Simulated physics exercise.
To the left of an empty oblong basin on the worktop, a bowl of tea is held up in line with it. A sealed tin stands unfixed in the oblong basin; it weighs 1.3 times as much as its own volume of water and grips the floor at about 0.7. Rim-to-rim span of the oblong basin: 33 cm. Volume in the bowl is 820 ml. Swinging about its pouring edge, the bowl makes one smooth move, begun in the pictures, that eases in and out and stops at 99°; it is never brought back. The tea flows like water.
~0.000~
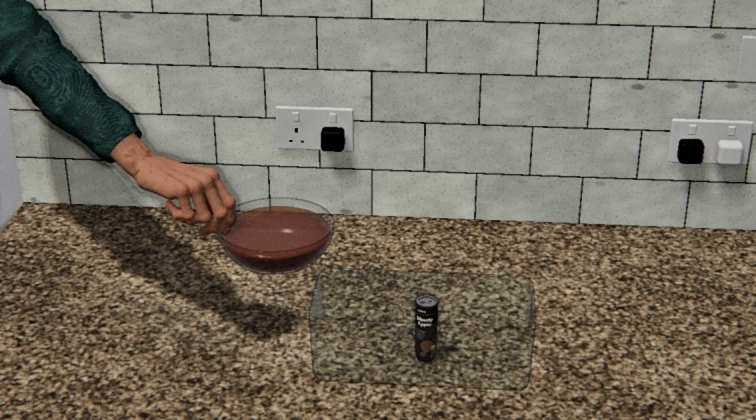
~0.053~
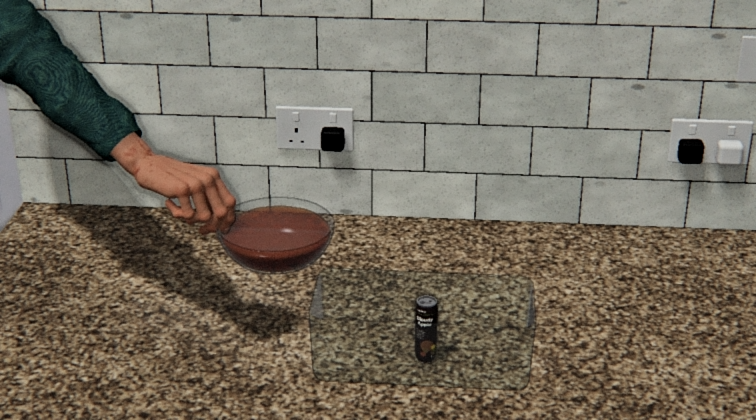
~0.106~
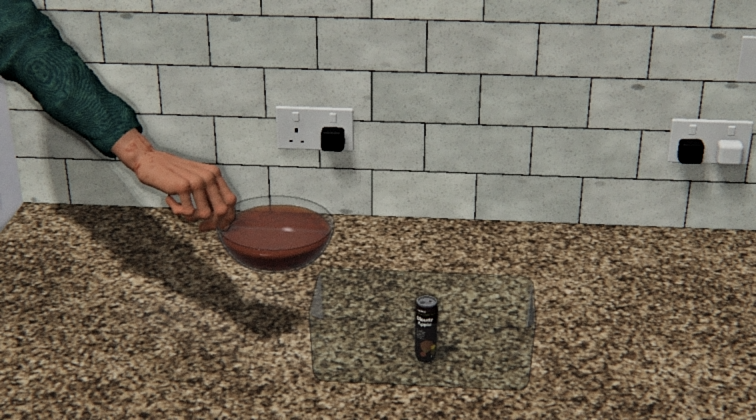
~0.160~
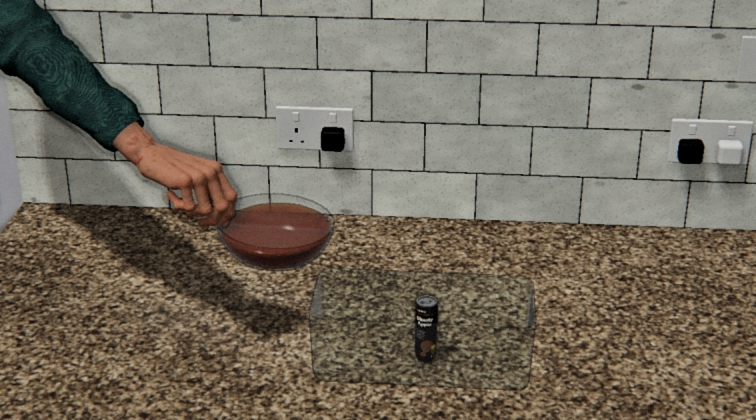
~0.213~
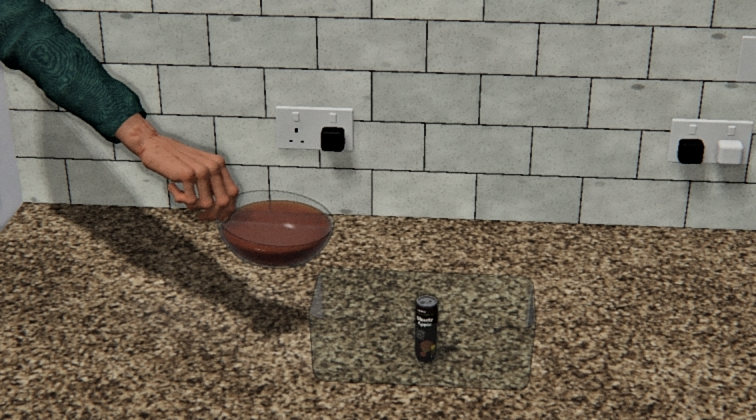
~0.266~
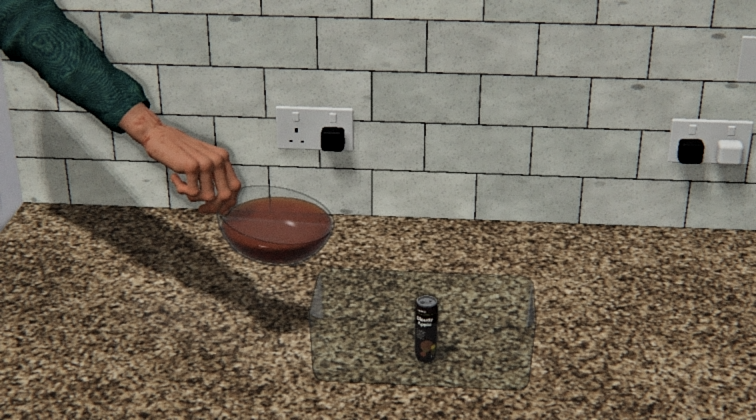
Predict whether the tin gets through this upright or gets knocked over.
Upright.
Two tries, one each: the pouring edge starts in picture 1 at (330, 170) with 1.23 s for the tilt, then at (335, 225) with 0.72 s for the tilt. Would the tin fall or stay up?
Run one: It does not tip. Run two: It tumbles.
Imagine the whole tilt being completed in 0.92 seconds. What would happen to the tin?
In that case the tin overturns.
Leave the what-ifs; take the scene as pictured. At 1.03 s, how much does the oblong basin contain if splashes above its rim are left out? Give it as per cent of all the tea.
Near 90 in a hundred.
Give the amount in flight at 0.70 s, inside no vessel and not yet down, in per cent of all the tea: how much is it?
About 42 per cent.
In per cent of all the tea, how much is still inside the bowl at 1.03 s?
Close to 1 in a hundred.
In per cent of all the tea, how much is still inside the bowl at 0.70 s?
Roughly 38 %.
After 0.70 s the tilt is 61° and 38 per cent is still to pour; the tin stands where it began.
After 1.03 s the tilt is 92° and 1 per cent is still to pour; the tin stands where it began.
After 1.36 s the tilt is 99° and 0 per cent is still to pour; the tin stands where it began.
After 1.73 s the tilt is 99° and 0 per cent is still to pour; the tin stands where it began.
In the end the tin stands where it began.
